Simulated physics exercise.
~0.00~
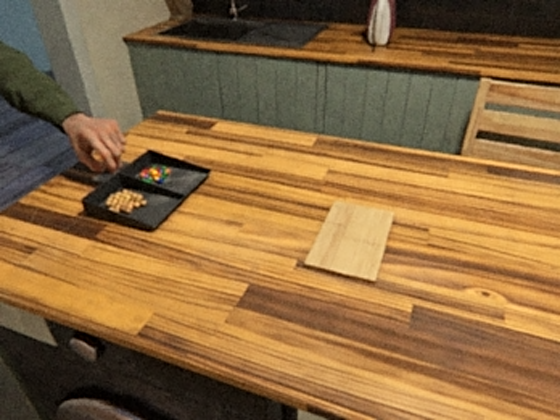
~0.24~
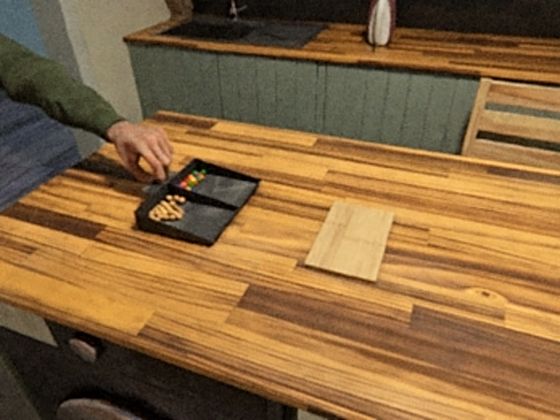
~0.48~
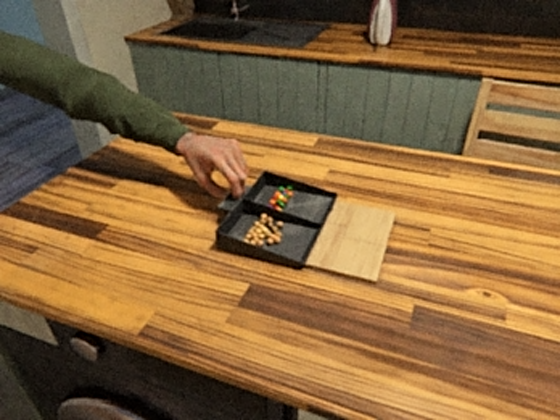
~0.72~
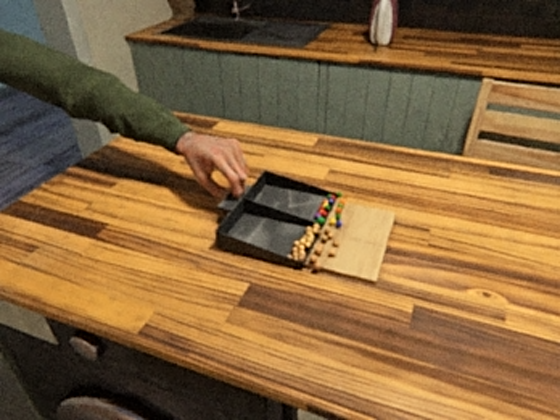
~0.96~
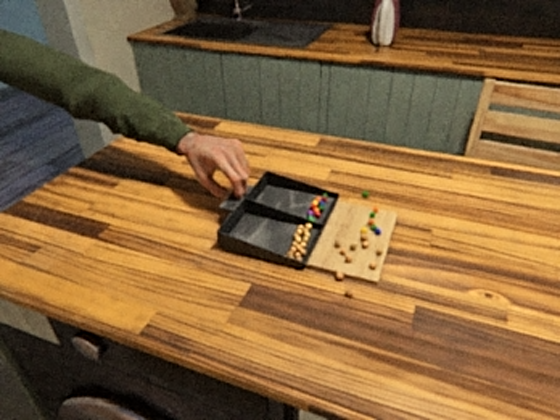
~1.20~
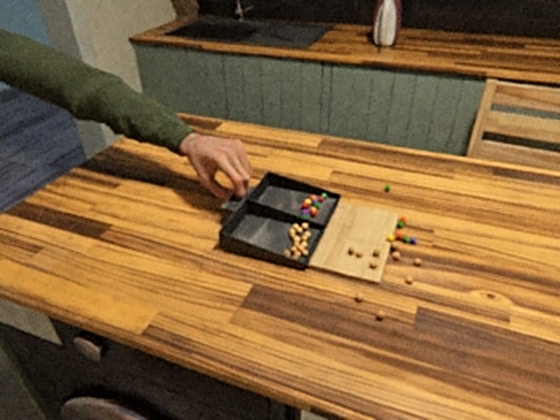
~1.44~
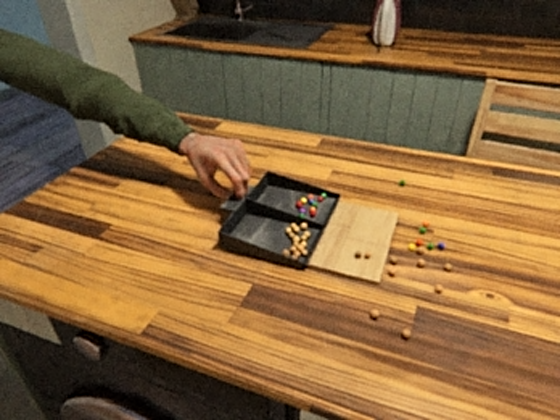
Hand sliding a black divided tray right into a flat wooden board, some small colourful and tan pieces spilling across the counter.
